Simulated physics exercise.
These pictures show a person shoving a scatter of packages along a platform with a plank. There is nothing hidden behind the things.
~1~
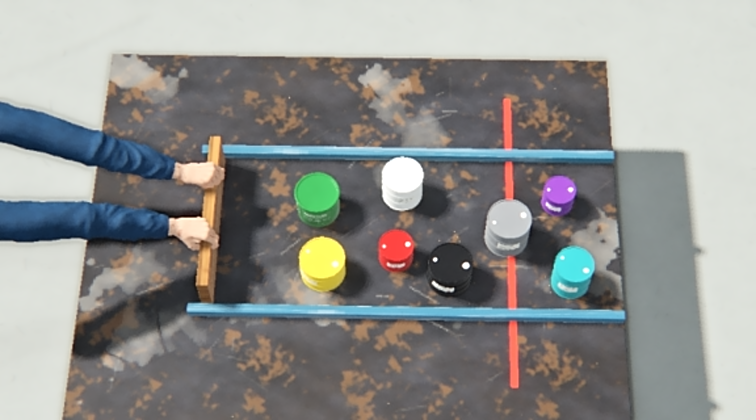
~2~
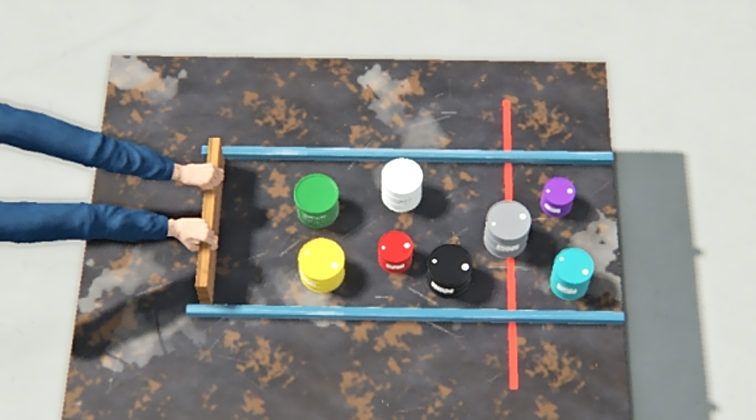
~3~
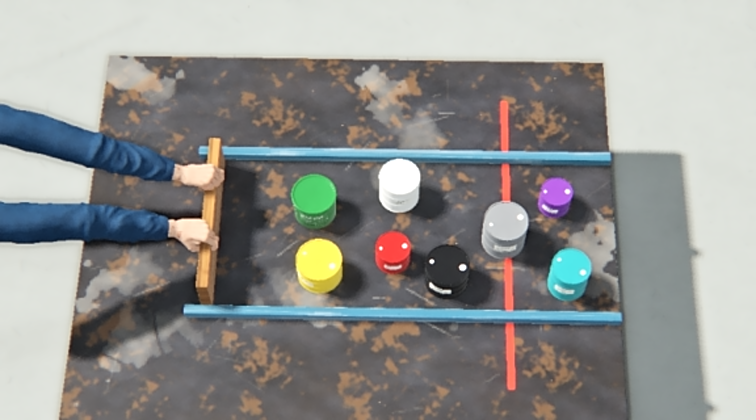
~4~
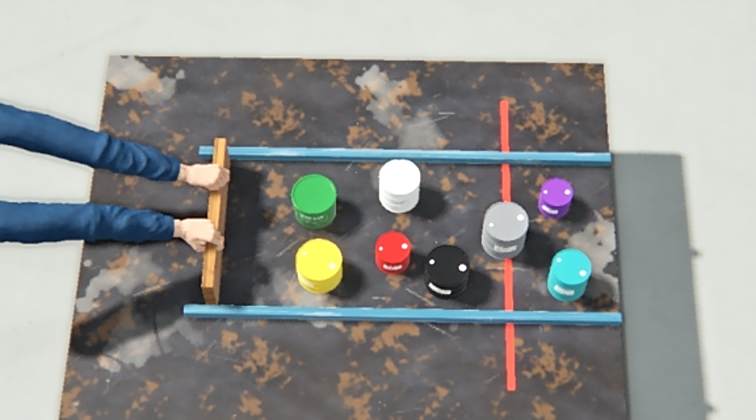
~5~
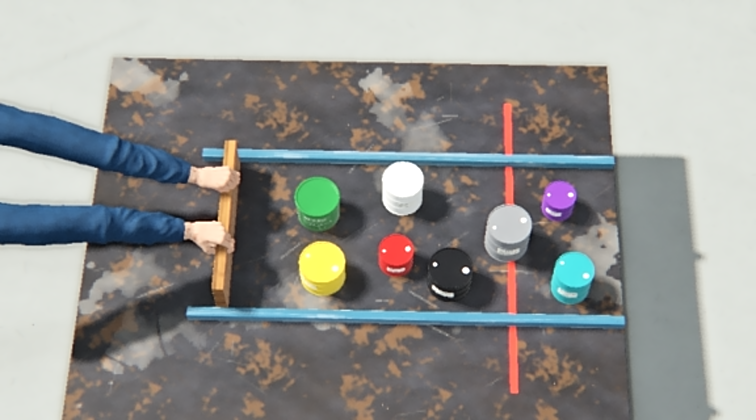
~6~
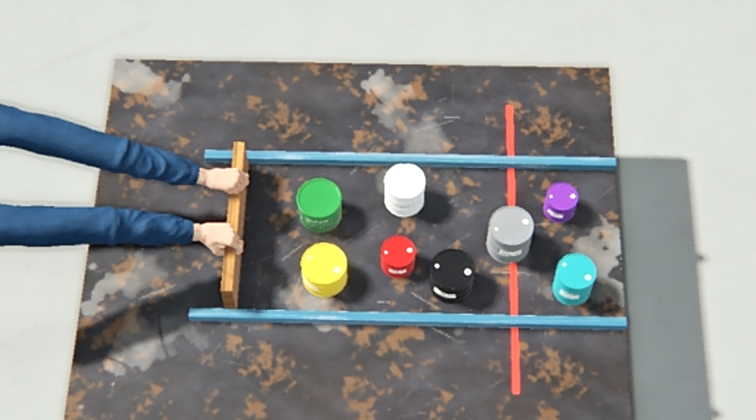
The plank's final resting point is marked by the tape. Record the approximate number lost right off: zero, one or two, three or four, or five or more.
Nothing falls.
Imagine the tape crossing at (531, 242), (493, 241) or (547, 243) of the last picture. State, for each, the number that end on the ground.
1, 0, 1.
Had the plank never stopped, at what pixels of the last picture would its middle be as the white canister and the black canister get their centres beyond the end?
The middle is at (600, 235) when it's the white canister, and at (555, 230) when it's the black canister.
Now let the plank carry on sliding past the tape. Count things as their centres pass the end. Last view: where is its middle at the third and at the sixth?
First: Around (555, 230). Next: Around (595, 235).
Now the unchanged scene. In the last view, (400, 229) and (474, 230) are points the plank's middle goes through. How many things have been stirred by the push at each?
That makes 5 at the first spot and 7 at the second.
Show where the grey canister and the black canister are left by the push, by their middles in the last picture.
The grey canister settles near (583, 231); as for the black canister, near (581, 293).
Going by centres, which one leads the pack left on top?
It would be the turquoise canister.
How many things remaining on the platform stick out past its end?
That adds up to 1.
Soon after, none off yet; turquoise canister at rest near (574, 280); purple canister at rest near (561, 203); grey canister at rest near (510, 235).
In the end, the number that fall off is zero.
